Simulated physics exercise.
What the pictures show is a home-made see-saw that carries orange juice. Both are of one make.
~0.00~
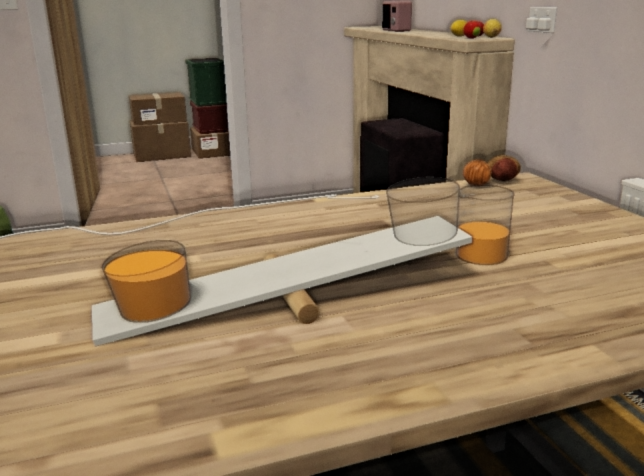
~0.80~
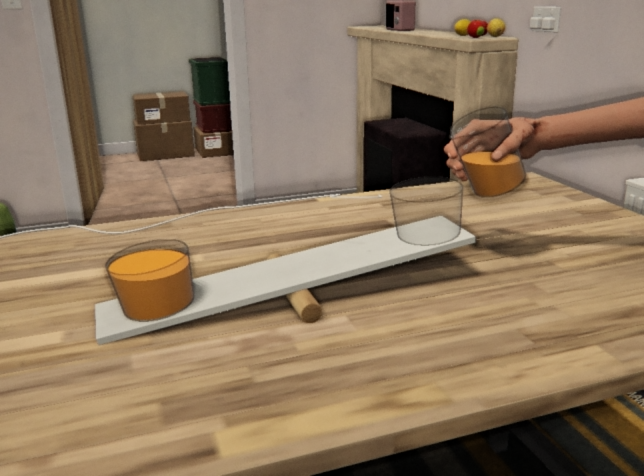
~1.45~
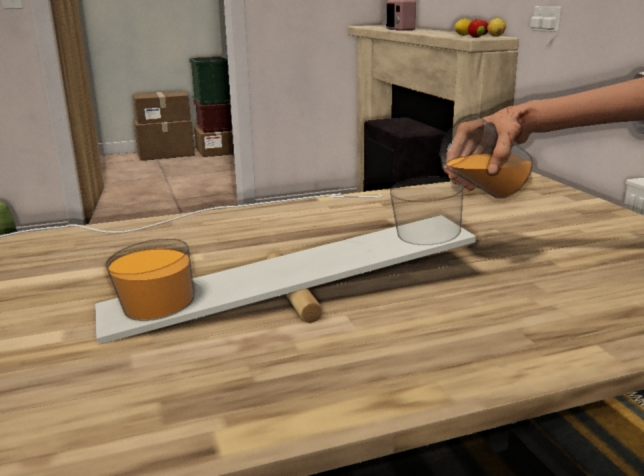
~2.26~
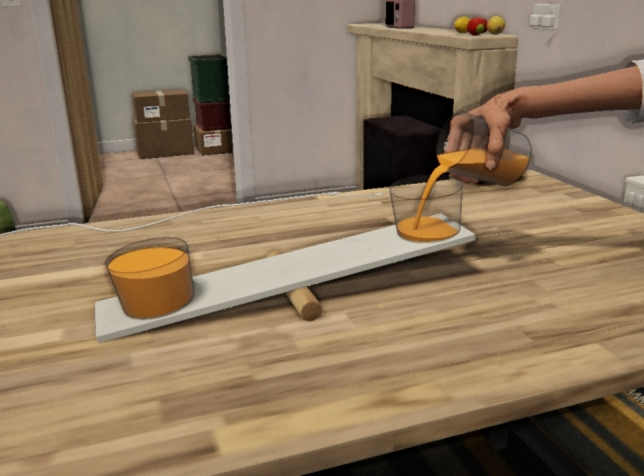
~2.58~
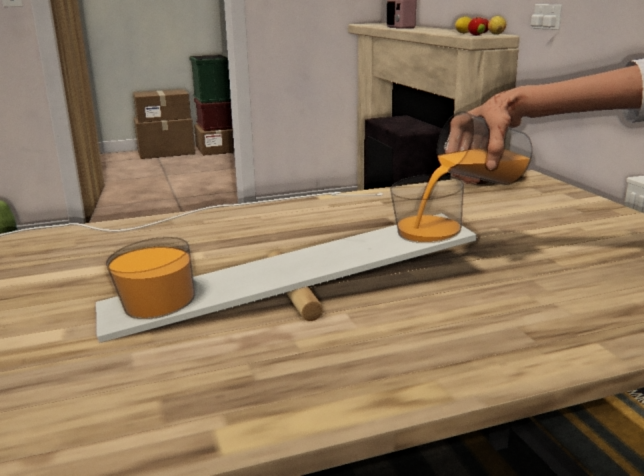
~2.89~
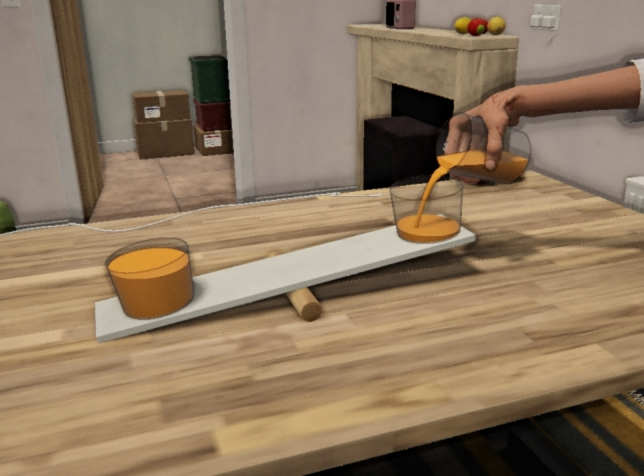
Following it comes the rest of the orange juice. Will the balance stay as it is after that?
It's going to stay unchanged, I'd say.
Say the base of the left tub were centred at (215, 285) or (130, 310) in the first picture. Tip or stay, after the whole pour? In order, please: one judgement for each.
Topples, then is unmoved.
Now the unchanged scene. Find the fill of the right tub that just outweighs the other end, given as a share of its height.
Estimated fill: Near 65 per cent.
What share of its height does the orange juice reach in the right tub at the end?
45 percent or so.
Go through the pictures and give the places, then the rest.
In the first frame, at the start; beaker (484, 224) about a third full; right tub (424, 211) empty, raised; left tub (150, 280) about three quarters full, on the low side.
In the second frame, a hand has the beaker; rolling pin (309, 310); right tub (427, 210) empty.
In the third frame, the beaker is tipped; beaker (485, 157) tipped 55° with all of its load; right tub (427, 210) empty.
In the fourth frame, the stream is running; rolling pin (309, 308); right tub nearly empty, surface at (428, 228); left tub about three quarters full, surface at (149, 263).
In the fifth frame, the stream is running; beaker (484, 149) tipped 70° with nearly all of its load; right tub (428, 208) nearly empty.
In the sixth frame, the stream is running; rolling pin (309, 309); right tub nearly empty, surface at (428, 226); left tub about three quarters full, surface at (149, 263).
Around 4.8 s, the right tub is about a quarter full; the board leans as before.
Around 6.3 s, the right tub is about a third full; the board leans as before.
Around 8.2 s, the right tub is about half full; the board leans as before.
